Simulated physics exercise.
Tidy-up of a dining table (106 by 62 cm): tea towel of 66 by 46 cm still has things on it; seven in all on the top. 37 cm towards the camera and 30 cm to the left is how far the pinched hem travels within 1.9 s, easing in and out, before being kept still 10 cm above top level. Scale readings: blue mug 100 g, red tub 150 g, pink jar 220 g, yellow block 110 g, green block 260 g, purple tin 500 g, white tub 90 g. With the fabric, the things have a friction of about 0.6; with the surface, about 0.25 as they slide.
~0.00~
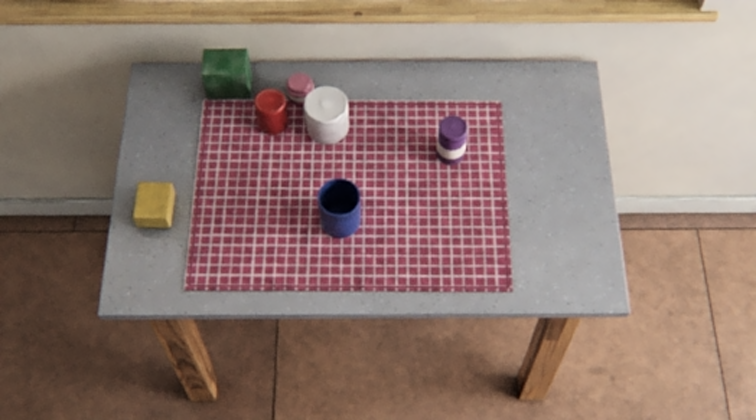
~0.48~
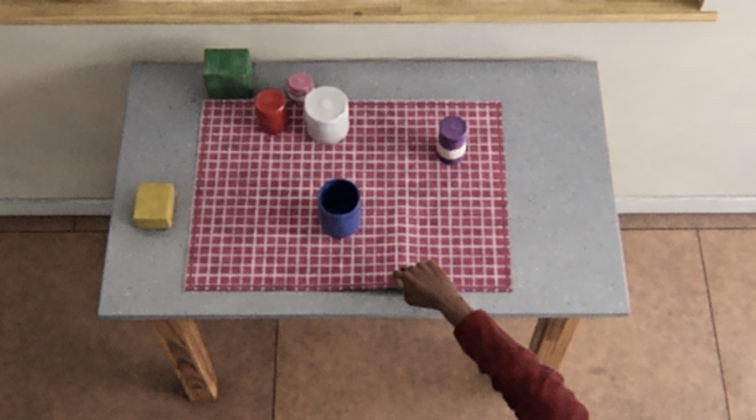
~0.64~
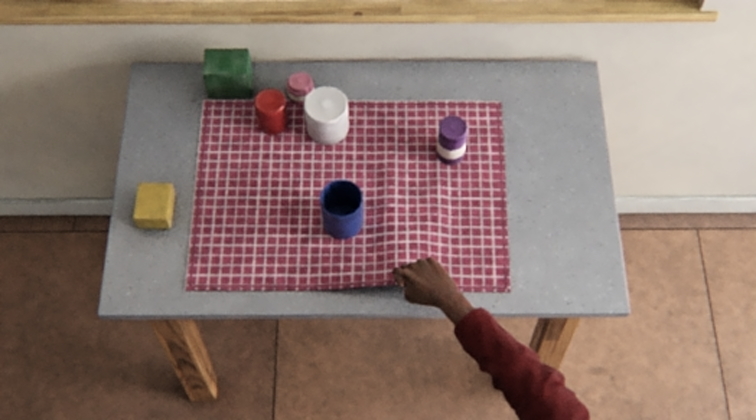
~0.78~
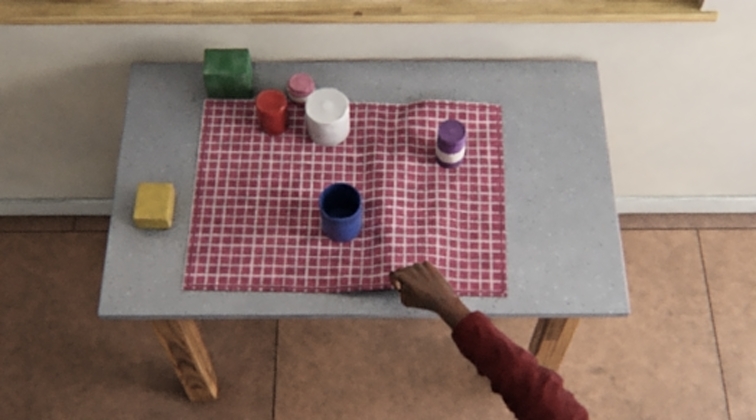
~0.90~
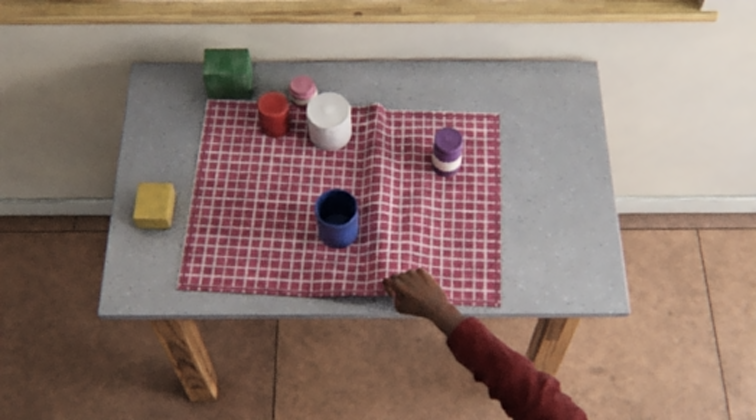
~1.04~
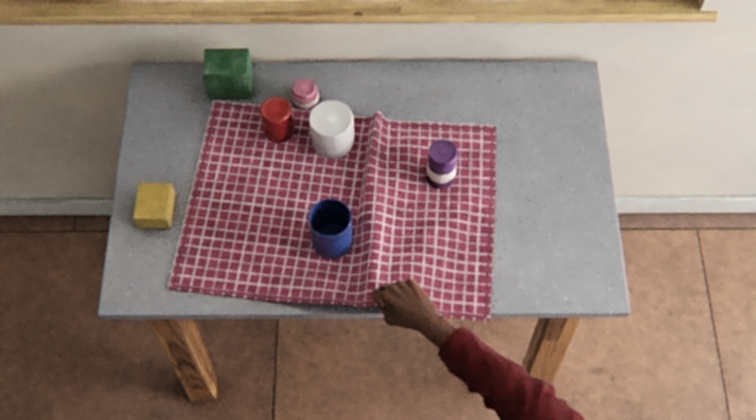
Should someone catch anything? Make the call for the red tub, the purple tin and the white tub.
My prediction: Watch the red tub go overboard. Watch the purple tin go overboard. Watch the white tub go overboard.
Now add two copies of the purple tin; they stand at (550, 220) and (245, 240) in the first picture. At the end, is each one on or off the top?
In that order: Stays up, drops off.
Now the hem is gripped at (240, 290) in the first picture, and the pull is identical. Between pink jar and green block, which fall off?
Then: Pink jar stays on, green block remains.
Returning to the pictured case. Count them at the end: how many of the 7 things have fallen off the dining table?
4.
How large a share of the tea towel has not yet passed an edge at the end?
Roughly 0%.
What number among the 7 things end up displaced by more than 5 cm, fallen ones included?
My count is 4.
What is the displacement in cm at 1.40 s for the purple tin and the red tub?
The purple tin is 20 cm out, the red tub 10 cm.
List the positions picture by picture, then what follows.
The first picture shows shows, red tub (270, 101); purple tin (453, 127); white tub (326, 104); tea towel corners (184, 290) (501, 101) (512, 291).
The second picture shows shows, green block (225, 61); tea towel corners (184, 290) (501, 101); grip (403, 288).
The third picture shows shows, blue mug (341, 198); tea towel corners (185, 290) (501, 102); grip (403, 285).
The fourth picture shows shows, blue mug (340, 201); purple tin (452, 131); tea towel corners (182, 289) (501, 105); grip (399, 289).
The fifth picture shows shows, blue mug (336, 208); purple tin (449, 139); white tub (329, 110); tea towel corners (177, 289) (499, 114); grip (393, 295).
The sixth picture shows shows, red tub (276, 109); purple tin (443, 151); white tub (331, 118); tea towel corners (168, 289) (495, 126) (489, 322); grip (383, 306).
After 1.4 s, 85 % of the tea towel is still over the top; purple tin 19 cm off its start, white tub 13 cm off its start, red tub 10 cm off its start.
After 1.8 s, 60 % of the tea towel is still over the top; purple tin 34 cm off its start, white tub 25 cm off its start, red tub 20 cm off its start.
After 2.2 s, 25 % of the tea towel is still over the top; purple tin over the edge, white tub 38 cm off its start at (308, 267), red tub 36 cm off its start at (251, 253).
After 2.5 s, 10 % of the tea towel is still over the top; purple tin over the edge, white tub 47 cm off its start, red tub 44 cm off its start.
After 4.1 s, 0 % of the tea towel is still over the top; red tub over the edge, white tub over the edge, purple tin over the edge, blue mug over the edge.
